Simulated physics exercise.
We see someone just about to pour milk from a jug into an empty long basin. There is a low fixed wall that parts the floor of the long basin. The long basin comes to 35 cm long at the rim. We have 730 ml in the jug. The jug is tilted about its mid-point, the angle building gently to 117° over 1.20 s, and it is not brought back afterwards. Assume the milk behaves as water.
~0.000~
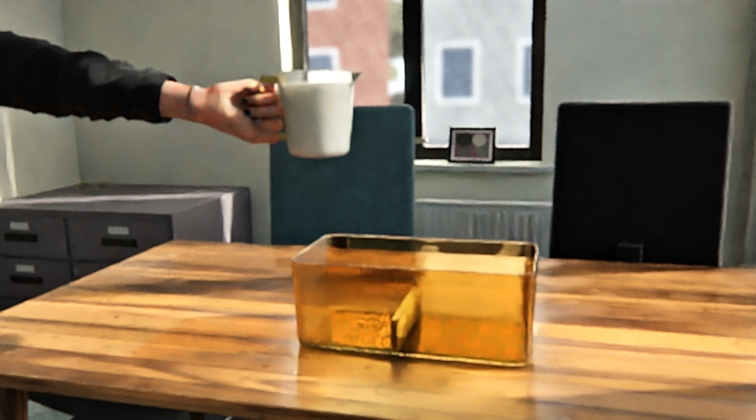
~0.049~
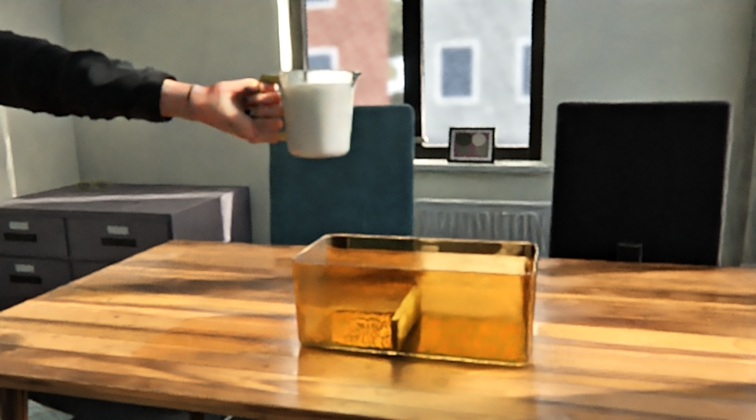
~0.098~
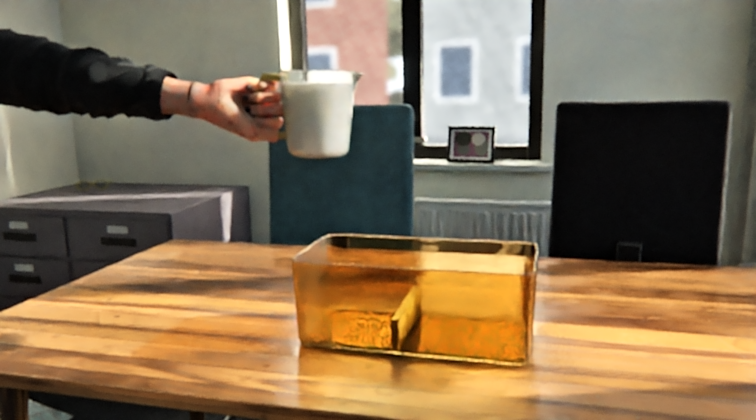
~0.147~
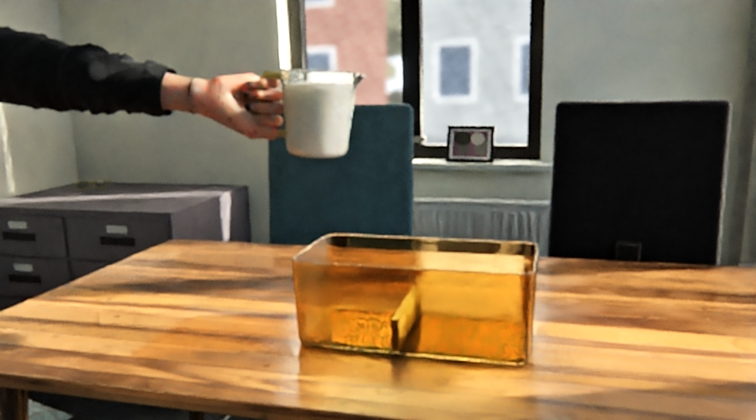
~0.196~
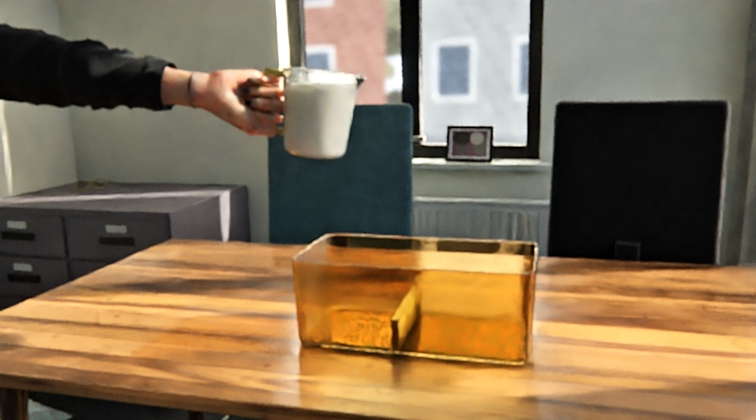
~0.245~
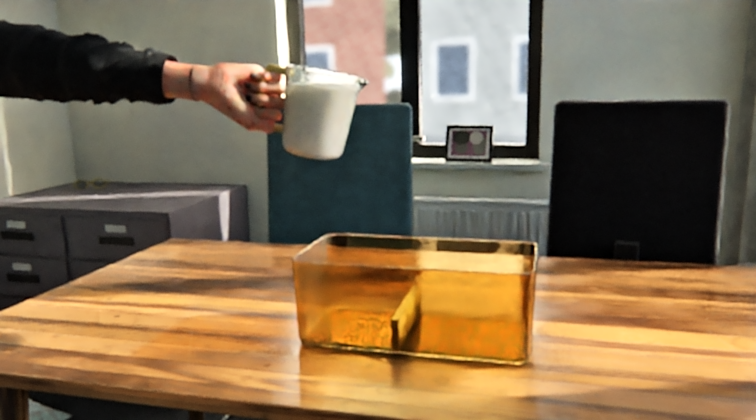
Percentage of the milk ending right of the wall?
78 per cent.
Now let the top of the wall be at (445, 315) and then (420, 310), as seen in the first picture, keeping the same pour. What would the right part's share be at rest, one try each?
One try each: Around 15 percent and then around 60 percent.
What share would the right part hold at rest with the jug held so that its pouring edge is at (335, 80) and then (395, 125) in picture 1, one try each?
I'd expect close to 30 per cent and then close to 95 per cent.
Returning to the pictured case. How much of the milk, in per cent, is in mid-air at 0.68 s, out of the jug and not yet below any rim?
Around 22 percent.
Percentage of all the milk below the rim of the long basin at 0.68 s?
Roughly 4 per cent.
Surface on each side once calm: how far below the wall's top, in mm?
Close to 42 mm left and close to 28 mm right.
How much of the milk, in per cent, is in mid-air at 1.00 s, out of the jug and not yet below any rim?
Near 26 percent.
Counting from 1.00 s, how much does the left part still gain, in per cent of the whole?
That works out to roughly 18 per cent of the whole.
After 0.68 s the tilt is 71° and 73 per cent is still to pour, 0 is left of the wall and 4 right of it.
After 1.00 s the tilt is 109° and 13 per cent is still to pour, 3 is left of the wall and 59 right of it.
After 1.34 s the tilt is 117° and 0 per cent is still to pour, 21 is left of the wall and 77 right of it.
After 1.70 s the tilt is 117° and 0 per cent is still to pour, 20 is left of the wall and 78 right of it.
In the end 20 per cent lies left of the wall, 78 right of it and 2 outside.
